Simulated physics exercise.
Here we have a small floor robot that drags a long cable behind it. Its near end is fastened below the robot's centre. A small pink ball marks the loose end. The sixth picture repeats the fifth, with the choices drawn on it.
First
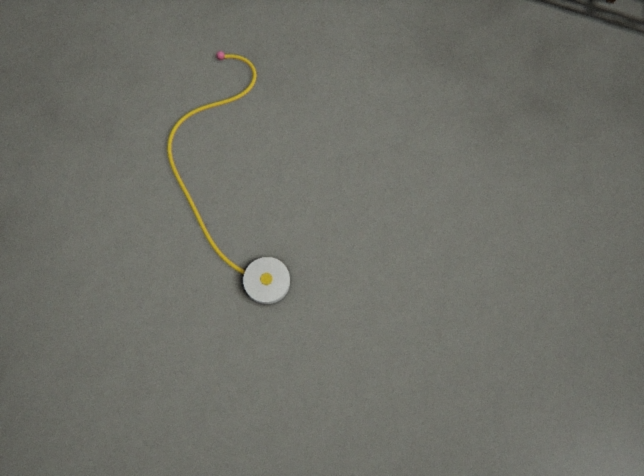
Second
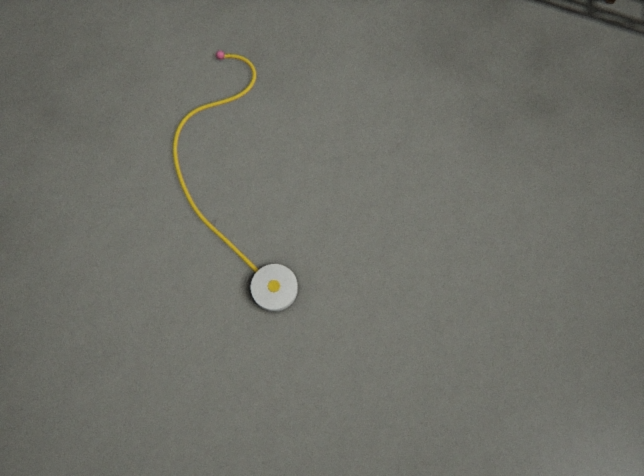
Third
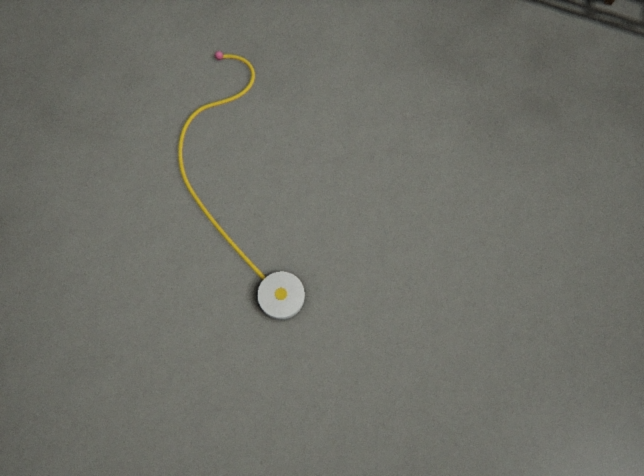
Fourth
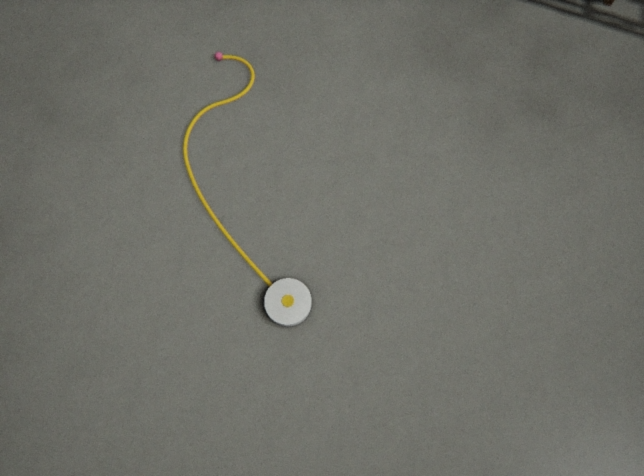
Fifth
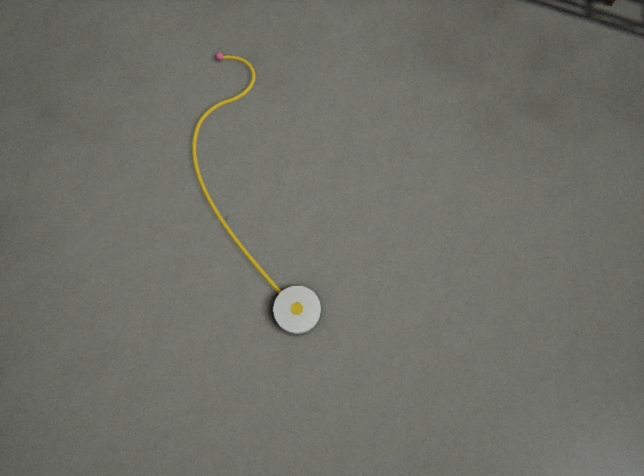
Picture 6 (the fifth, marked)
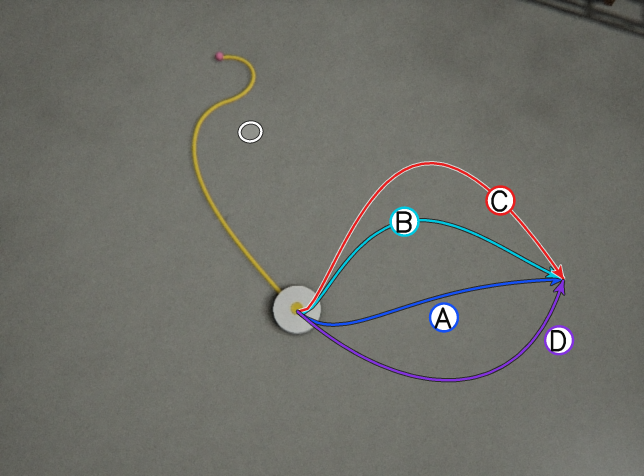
On a plain grey floor, a round white disc-shaped robot with a yellow centre sits at the lower end of a curving yellow cable. It creeps a short way down and to the right, drawing the cable's lower bend straighter, while the pink-tipped far end stays put.
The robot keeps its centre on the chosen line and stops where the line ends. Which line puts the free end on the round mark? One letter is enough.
Route D.
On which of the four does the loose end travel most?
That is D.
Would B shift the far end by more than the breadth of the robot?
Yes.
On the marked copy, A from (298, 312) via (428, 300) to (564, 279); B from (298, 312) via (410, 221) to (560, 278); C from (298, 312) via (413, 166) to (564, 279); D from (298, 312) via (452, 380) to (563, 281); the ring at (250, 132).
Following D. Soon after the start, robot (408, 374), middle of the cable (279, 218), free end (230, 70).
Later, robot (526, 350), middle of the cable (339, 255), free end (243, 116).
In the end, robot (567, 277), middle of the cable (367, 254), free end (250, 130); the free end is on the ring.
As for the rest, A leaves the free end at (245, 103); B leaves the free end at (252, 87); C leaves the free end at (256, 82).
